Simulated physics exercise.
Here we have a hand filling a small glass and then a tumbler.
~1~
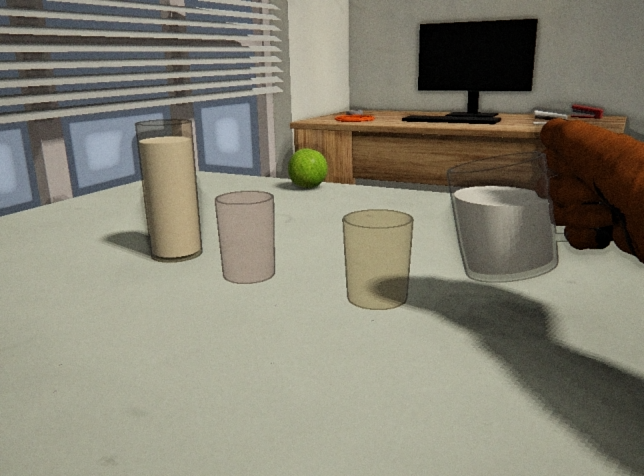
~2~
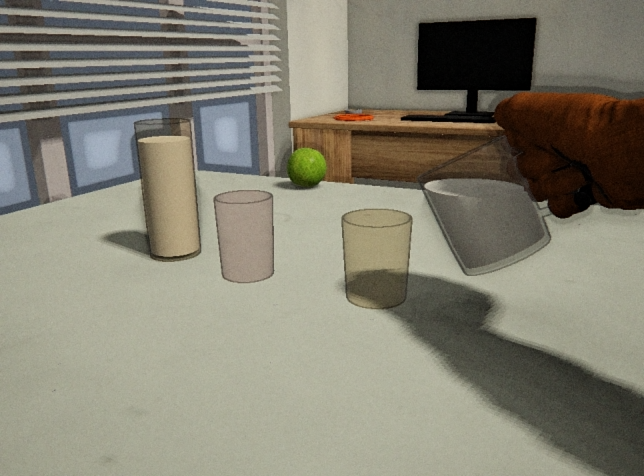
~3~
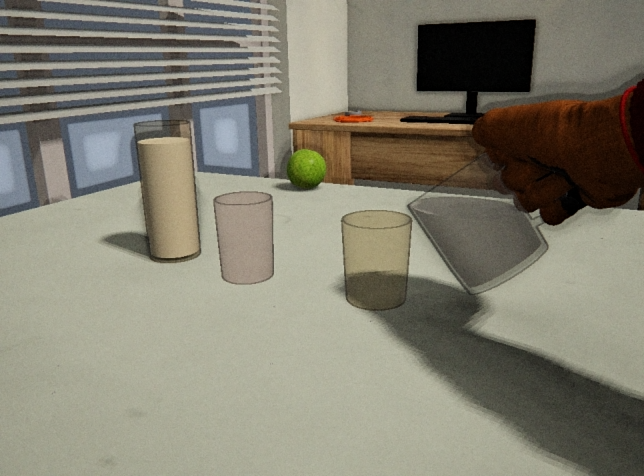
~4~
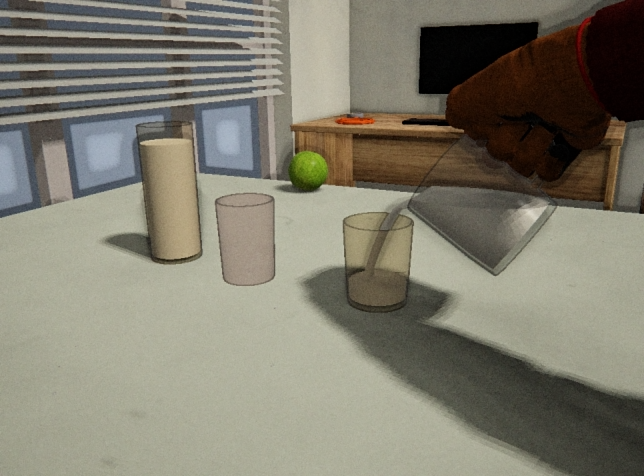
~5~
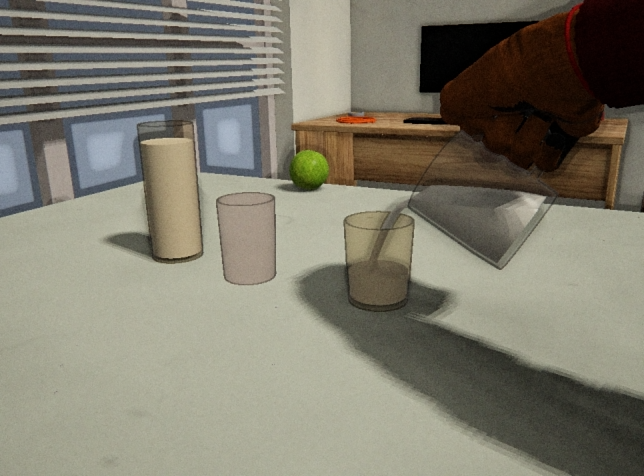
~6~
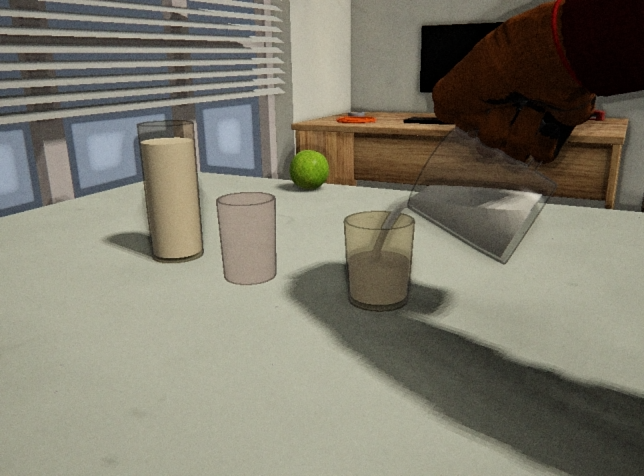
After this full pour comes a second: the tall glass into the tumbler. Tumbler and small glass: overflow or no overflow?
Result - tumbler: Overflow, small glass: Overflow.
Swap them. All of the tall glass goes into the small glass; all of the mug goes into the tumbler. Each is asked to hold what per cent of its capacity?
Roughly 170 per cent first, then roughly 130 per cent.
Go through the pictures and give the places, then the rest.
The first frame shows the hand lifts the mug; mug (502, 212) about two thirds full; tall glass (171, 188) nearly full; small glass (377, 255) empty; tumbler (247, 234) empty.
In the second frame, the mug is brought over; mug (481, 203) tipped 30° with all of its load; small glass (376, 255) empty.
In the third frame, the mug is brought over; mug (474, 221) tipped 40° with all of its load; small glass (376, 256) empty.
In the fourth frame, a stream runs into the small glass; mug (477, 203) tipped 55° with nearly all of its load; small glass about a quarter full, surface at (377, 282).
In the fifth frame, a stream runs into the small glass; mug (477, 198) tipped 60° with about three quarters of its load; tumbler (248, 235) empty.
In the sixth frame, a stream runs into the small glass; mug (477, 195) tipped 65° with about two thirds of its load; tall glass nearly full, surface at (168, 142); small glass about half full, surface at (378, 261); tumbler (248, 235) empty.
Soon after, the small glass is nearly full.
Later, the small glass is full to the brim and has run over.
In the end, the tumbler is full to the brim and has run over; the small glass is full to the brim and has run over.
